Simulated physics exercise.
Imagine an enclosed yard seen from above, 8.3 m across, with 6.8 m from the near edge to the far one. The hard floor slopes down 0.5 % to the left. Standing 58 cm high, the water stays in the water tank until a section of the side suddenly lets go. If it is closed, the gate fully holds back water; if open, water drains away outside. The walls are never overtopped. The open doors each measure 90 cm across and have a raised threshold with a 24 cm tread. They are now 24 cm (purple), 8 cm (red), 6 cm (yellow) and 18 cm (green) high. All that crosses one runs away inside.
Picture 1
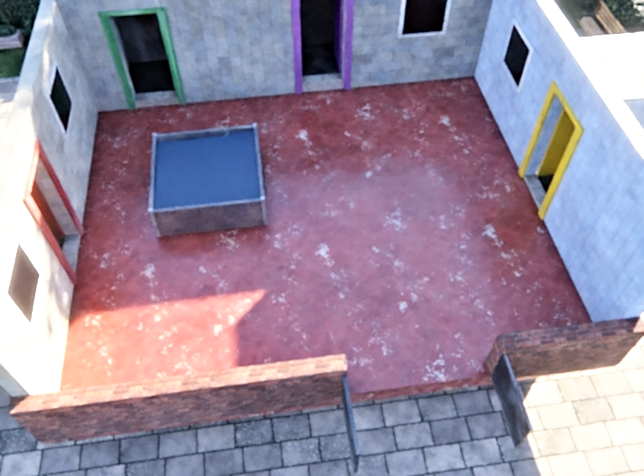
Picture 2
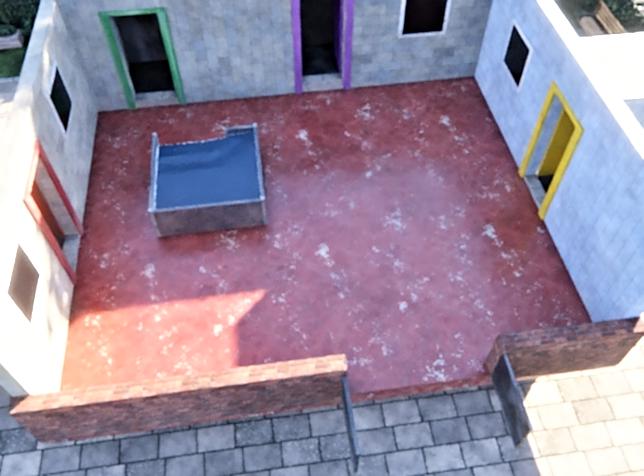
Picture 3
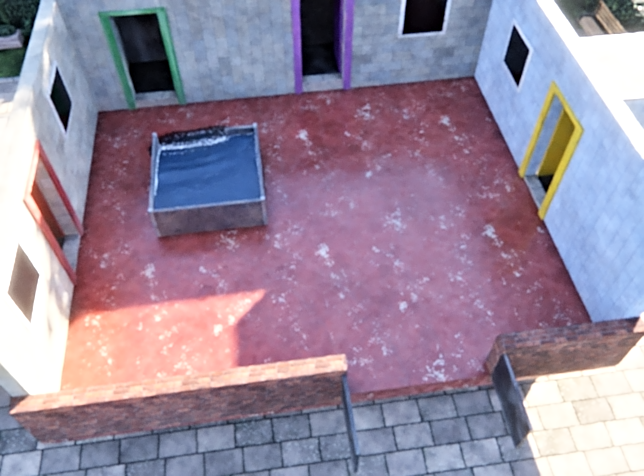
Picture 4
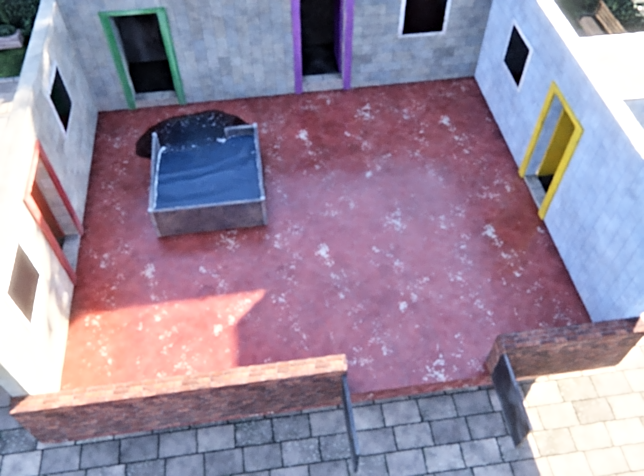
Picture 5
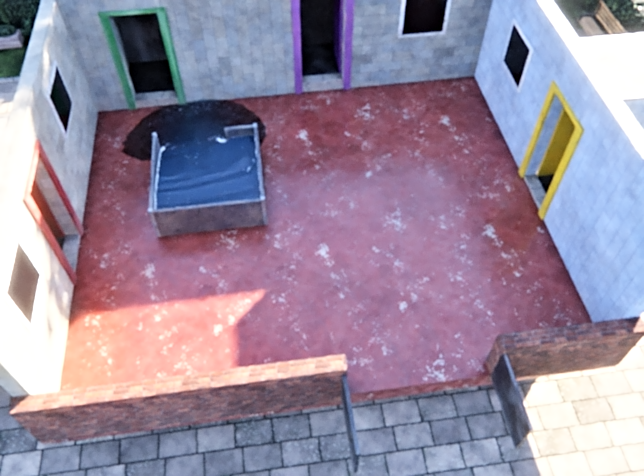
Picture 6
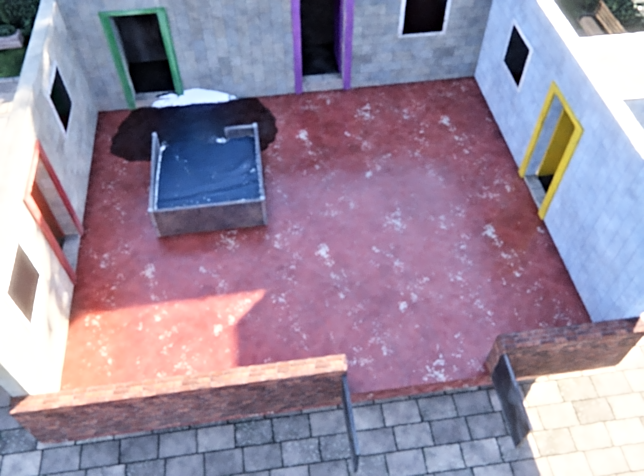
At first, a water tank stands full and still in a walled red yard with green, purple and yellow doorways. Then part of its far wall gives way, and water pours out behind it, spreading in a widening dark patch across the floor until it reaches the green door.
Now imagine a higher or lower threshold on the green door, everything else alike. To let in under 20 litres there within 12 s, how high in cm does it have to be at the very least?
At least roughly 28 cm.
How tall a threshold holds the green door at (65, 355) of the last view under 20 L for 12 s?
Around 7.0 cm would do it.
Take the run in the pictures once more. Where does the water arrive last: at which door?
The answer is the yellow door.
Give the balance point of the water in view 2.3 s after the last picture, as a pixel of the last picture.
Roughly (205, 154).
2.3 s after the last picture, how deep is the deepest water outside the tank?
Around 30 centimetres.
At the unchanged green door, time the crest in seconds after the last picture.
1.0 s.
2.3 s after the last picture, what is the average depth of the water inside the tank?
About 20 centimetres on average.
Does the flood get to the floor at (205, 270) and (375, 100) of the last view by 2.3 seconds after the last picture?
Taking them in turn, they come out spared and submerged.
Then, 0.7 s after the last picture water covers 10 % of the floor, deepest (38 cm) near (192, 106); 31 cm at the green door, 22 litres in over its 18 cm threshold.
Then, 2.3 s after the last picture water covers 30 % of the floor, deepest (30 cm) near (98, 115); 22 cm at the green door, 100 litres in over its 18 cm threshold.
Then, 11.3 s after the last picture water covers 95 % of the floor, deepest (8 cm) near (58, 406); 5 cm at the green door, 107 litres in over its 18 cm threshold.
At the green door as built, the water peaked near 31 cm, 1.1 s after the last picture.
Run again over the same 12 s with other heights there, 36 litres in over 25 cm, 2 litres over 34 cm. The limit of 20 litres is kept from about 28 cm up.
